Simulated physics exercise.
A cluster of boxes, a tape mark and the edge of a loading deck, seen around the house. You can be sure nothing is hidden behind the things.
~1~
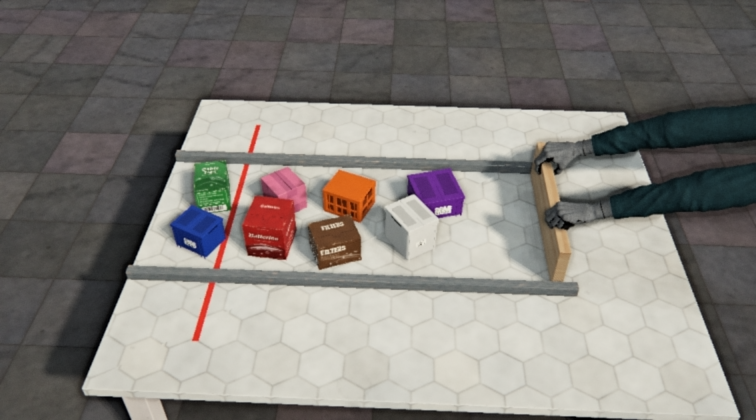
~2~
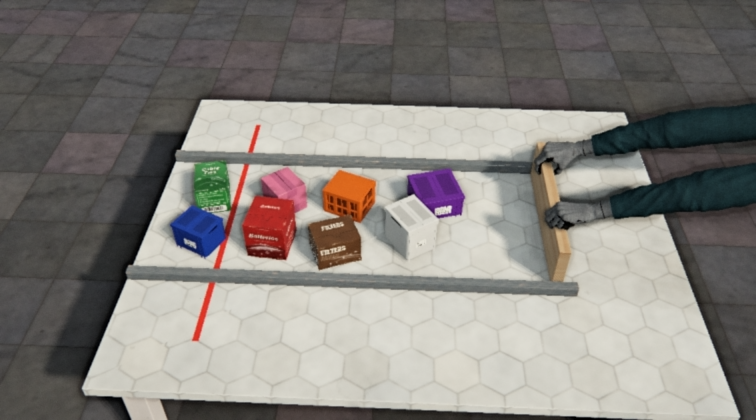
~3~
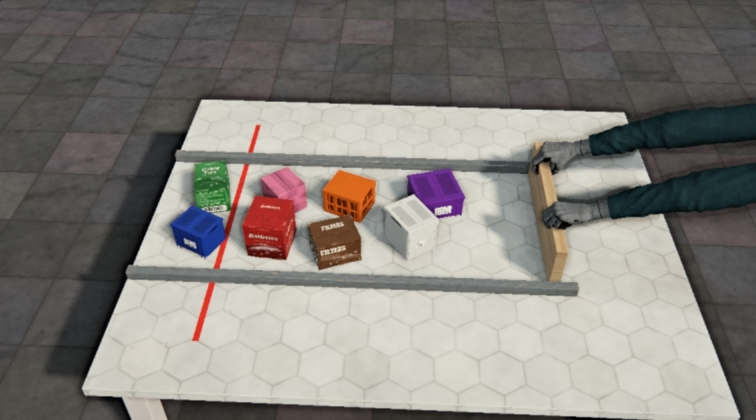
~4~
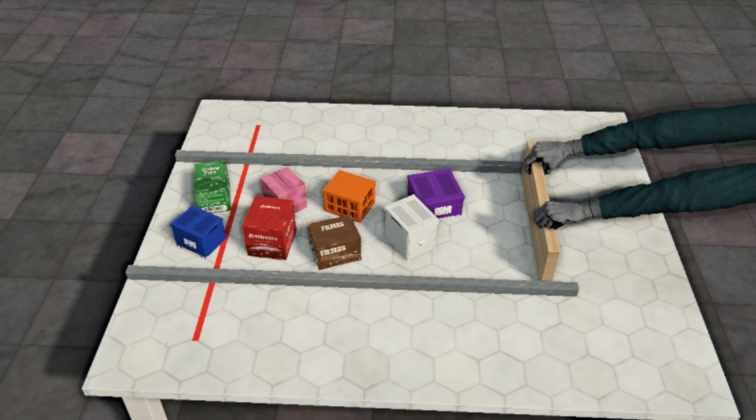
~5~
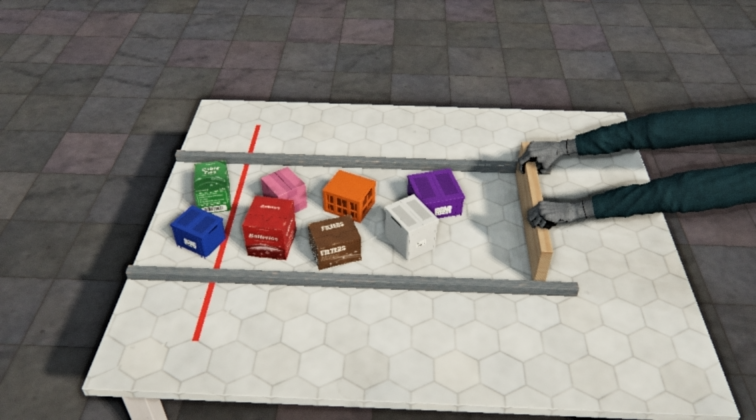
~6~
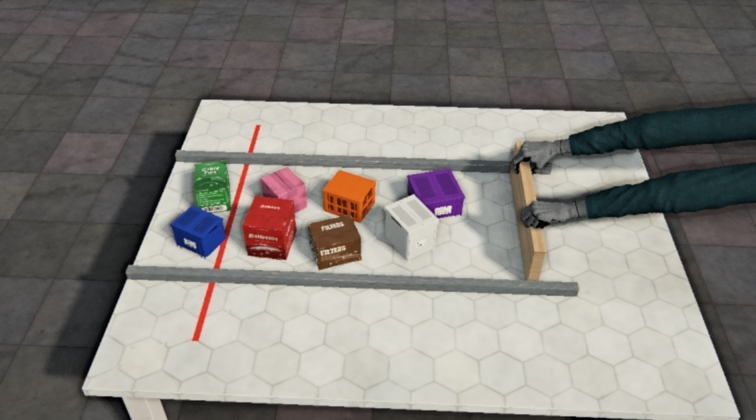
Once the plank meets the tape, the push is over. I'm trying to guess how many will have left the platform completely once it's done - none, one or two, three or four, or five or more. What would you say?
I expect three or four to drop off the edge.
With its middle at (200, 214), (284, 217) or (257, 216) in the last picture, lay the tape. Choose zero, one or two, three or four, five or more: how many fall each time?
Well, it comes out as at least five, 1 or 2 and one to two, in that order.
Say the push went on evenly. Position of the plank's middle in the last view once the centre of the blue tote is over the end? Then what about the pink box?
The middle is at (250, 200) when it's the blue tote, and at (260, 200) when it's the pink box.
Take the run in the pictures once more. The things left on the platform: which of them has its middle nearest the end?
The foremost one is the orange crate.
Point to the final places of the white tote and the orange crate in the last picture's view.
Final positions - white tote around (211, 207), orange crate around (167, 193).
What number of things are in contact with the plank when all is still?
Number: 3.
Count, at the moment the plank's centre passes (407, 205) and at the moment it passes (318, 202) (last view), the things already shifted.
At the one place 3, at the other 7.
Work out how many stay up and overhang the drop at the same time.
The answer comes to 1.
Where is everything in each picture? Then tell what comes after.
Green box (213, 187); blue tote (199, 232); red box (270, 228); plank (549, 210); tape (232, 215), in the first frame.
Blue tote (199, 232); pink box (284, 193), in the second frame.
Red box (271, 228); brown box (335, 242), in the third frame.
Green box (213, 187); plank (539, 209), in the fourth frame.
Blue tote (199, 232); purple tote (435, 195), in the fifth frame.
Green box (213, 187); blue tote (199, 232); red box (271, 228); plank (526, 209); tape (232, 215), in the sixth frame.
Soon after, none off yet; green box at rest near (213, 187); blue tote at rest near (199, 232); red box at rest near (271, 228).
In the end, the number that fall off is three or four; gone, pink box, blue tote and green box.
